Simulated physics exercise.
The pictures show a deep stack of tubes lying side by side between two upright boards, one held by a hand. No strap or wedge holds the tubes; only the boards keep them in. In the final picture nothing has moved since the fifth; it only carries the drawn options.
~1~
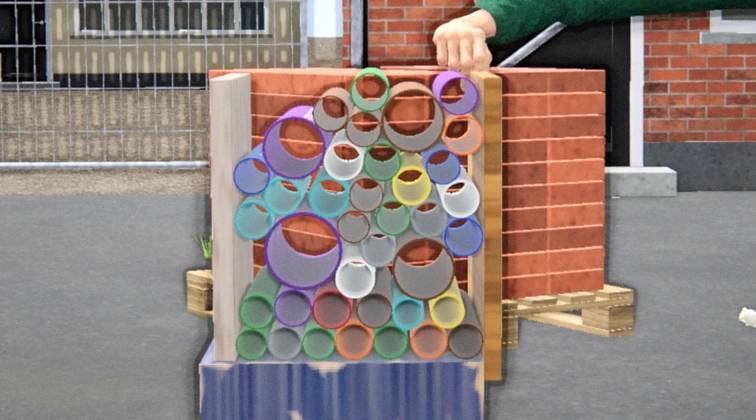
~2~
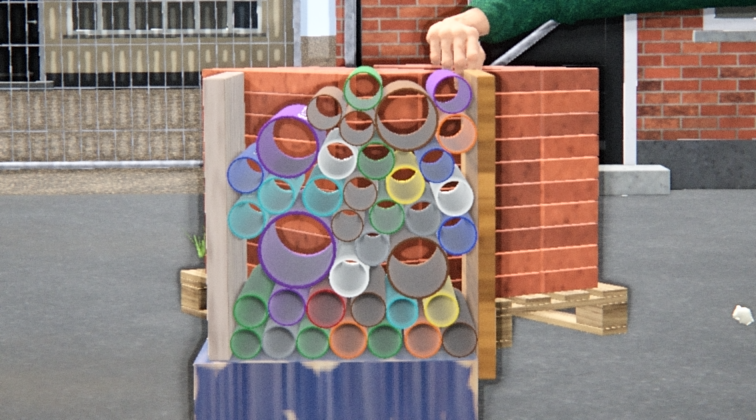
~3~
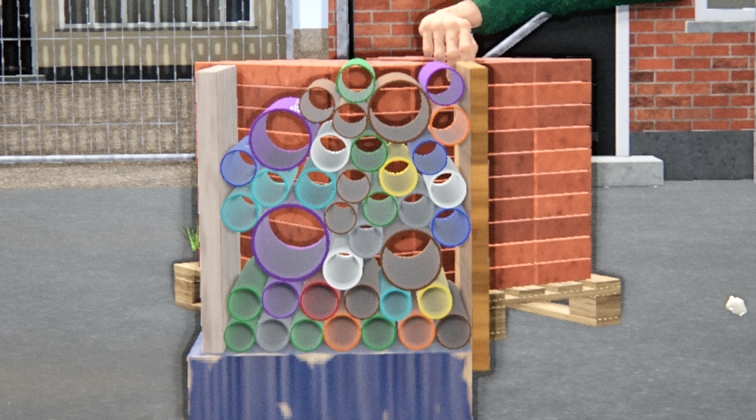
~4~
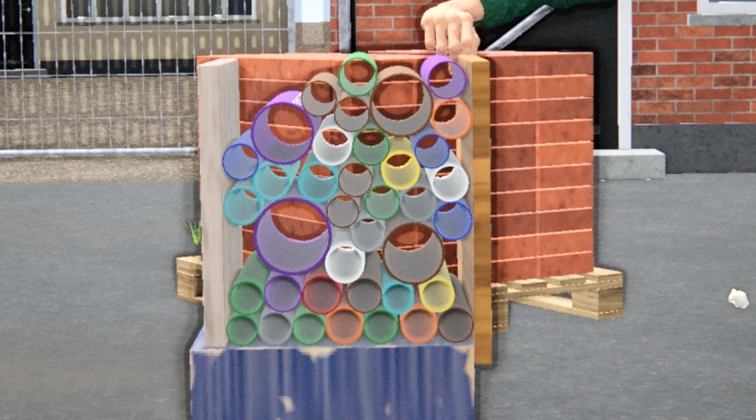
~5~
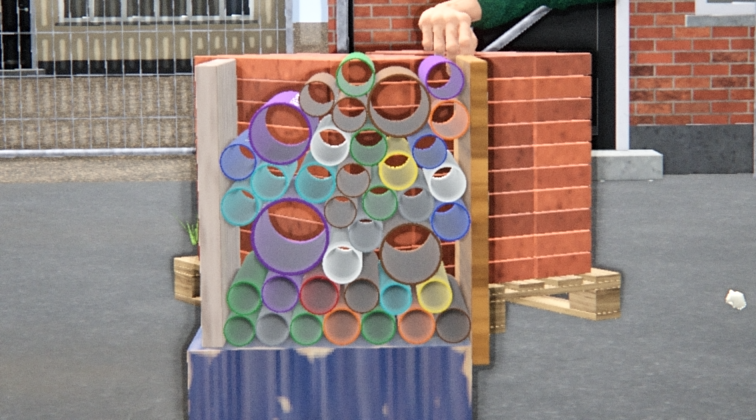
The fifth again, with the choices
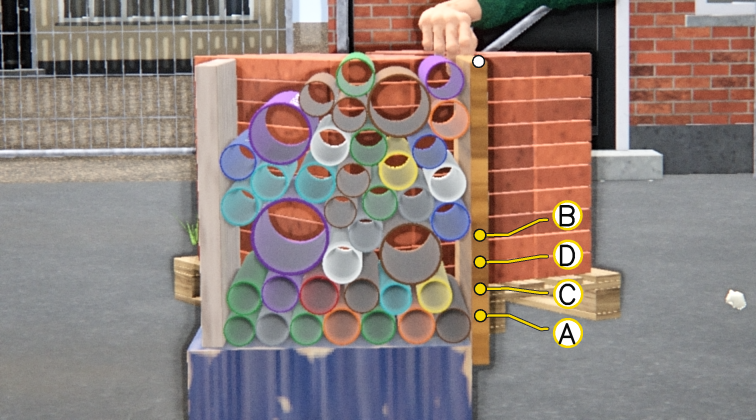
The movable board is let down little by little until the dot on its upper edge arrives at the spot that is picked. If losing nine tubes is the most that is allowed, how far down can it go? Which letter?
Stop at B.
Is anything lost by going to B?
At B: Yes.
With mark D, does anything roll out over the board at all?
Yes, at D.
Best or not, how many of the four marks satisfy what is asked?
The number is one.
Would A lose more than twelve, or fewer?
It loses more than twelve.
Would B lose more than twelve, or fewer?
Fewer than twelve.
On the marked copy, A at (481, 315); B at (480, 235); C at (481, 289); D at (480, 262); the white dot at (479, 61).
With B. Early on, top of the board (470, 136).
Further on, top of the board (471, 219).
At the end, top of the board (471, 234), about five out over the board.
As for the rest, A more than nine out over the board; C more than nine out over the board; D ten out over the board.
